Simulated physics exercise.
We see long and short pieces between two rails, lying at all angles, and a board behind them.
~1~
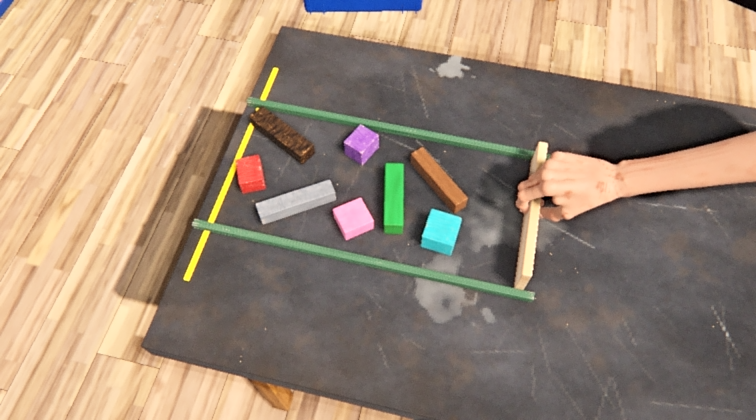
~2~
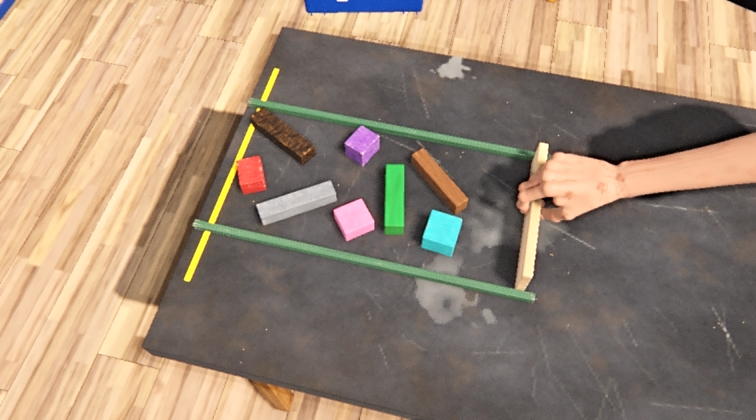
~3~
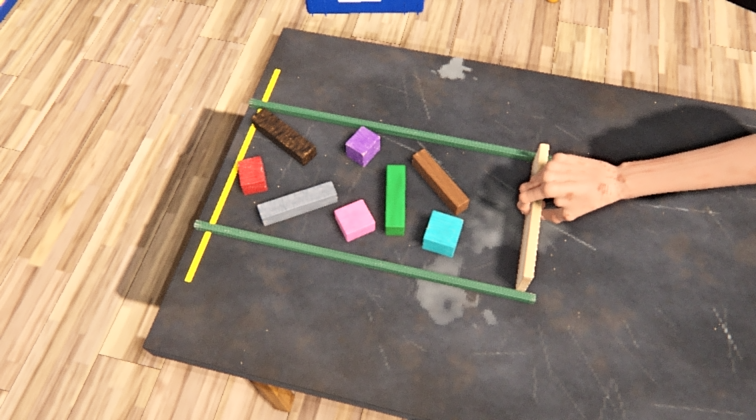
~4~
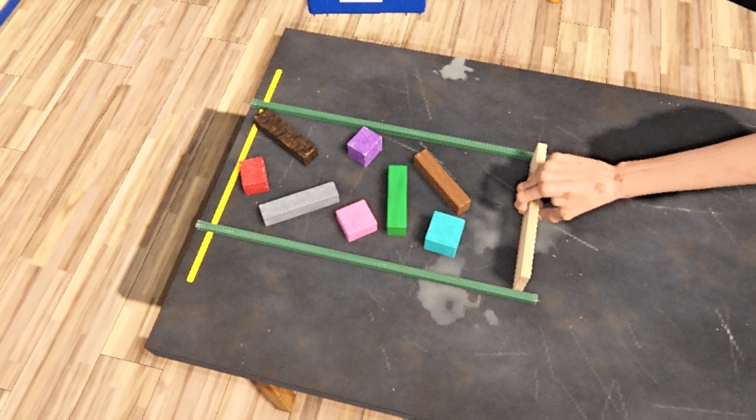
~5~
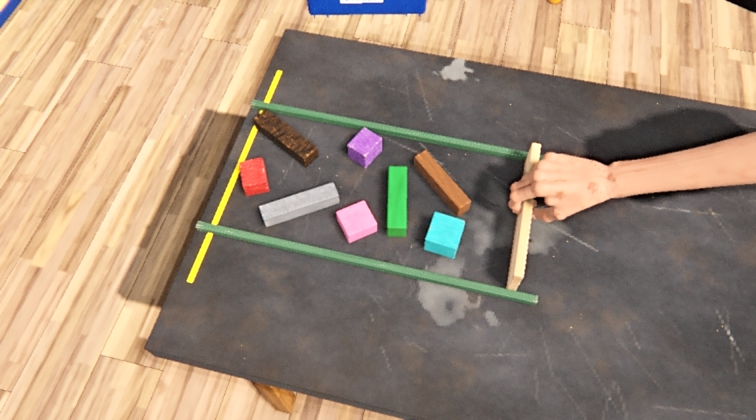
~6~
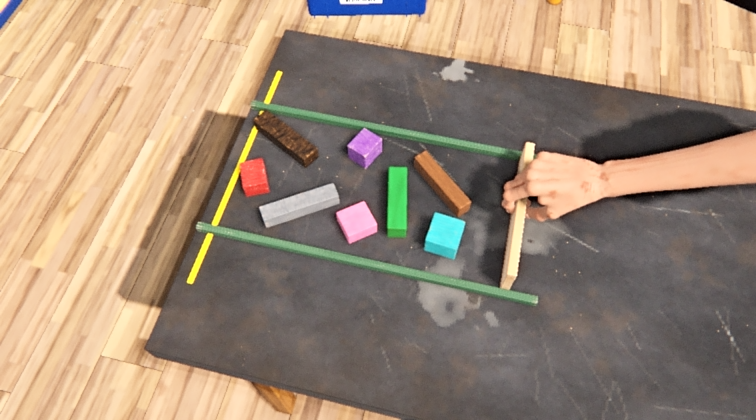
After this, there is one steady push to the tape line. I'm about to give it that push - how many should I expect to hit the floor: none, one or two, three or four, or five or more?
Expect five or more.
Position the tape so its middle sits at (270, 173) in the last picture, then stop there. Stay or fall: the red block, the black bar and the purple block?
Red block: Goes down; black bar: Goes down; purple block: Stays in place.
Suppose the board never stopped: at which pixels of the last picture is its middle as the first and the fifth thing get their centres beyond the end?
I'd put the first at about (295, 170) and the next at about (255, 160).
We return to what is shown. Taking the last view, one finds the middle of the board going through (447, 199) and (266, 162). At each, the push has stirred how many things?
At that stage 2; at the next, 8.
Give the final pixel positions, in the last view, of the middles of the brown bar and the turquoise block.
The one named first is at (241, 137), the next at (211, 188).
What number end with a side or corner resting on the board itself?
It ends up touching 2.
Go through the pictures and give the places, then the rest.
Red block (251, 174); black bar (282, 135); grey bar (297, 202); board (531, 214); tape (236, 163), in the first picture.
Black bar (283, 136); turquoise block (442, 233), in the second picture.
Grey bar (298, 203); green stick (395, 200), in the third picture.
Red block (254, 176); brown bar (441, 182), in the fourth picture.
Black bar (286, 138); pink block (357, 222), in the fifth picture.
Red block (254, 177); black bar (286, 138); grey bar (300, 205); board (518, 214); tape (239, 166), in the sixth picture.
Soon after, none off yet; red block at rest near (254, 177); black bar at rest near (286, 138); grey bar at rest near (300, 205).
Then, none off yet; red block moved about its own width near (241, 168); black bar moved a little near (271, 133); grey bar moved about its own width near (260, 183).
At rest, the number that fall off is five or more; fallen, green stick, pink block, purple block, grey bar, black bar and red block.
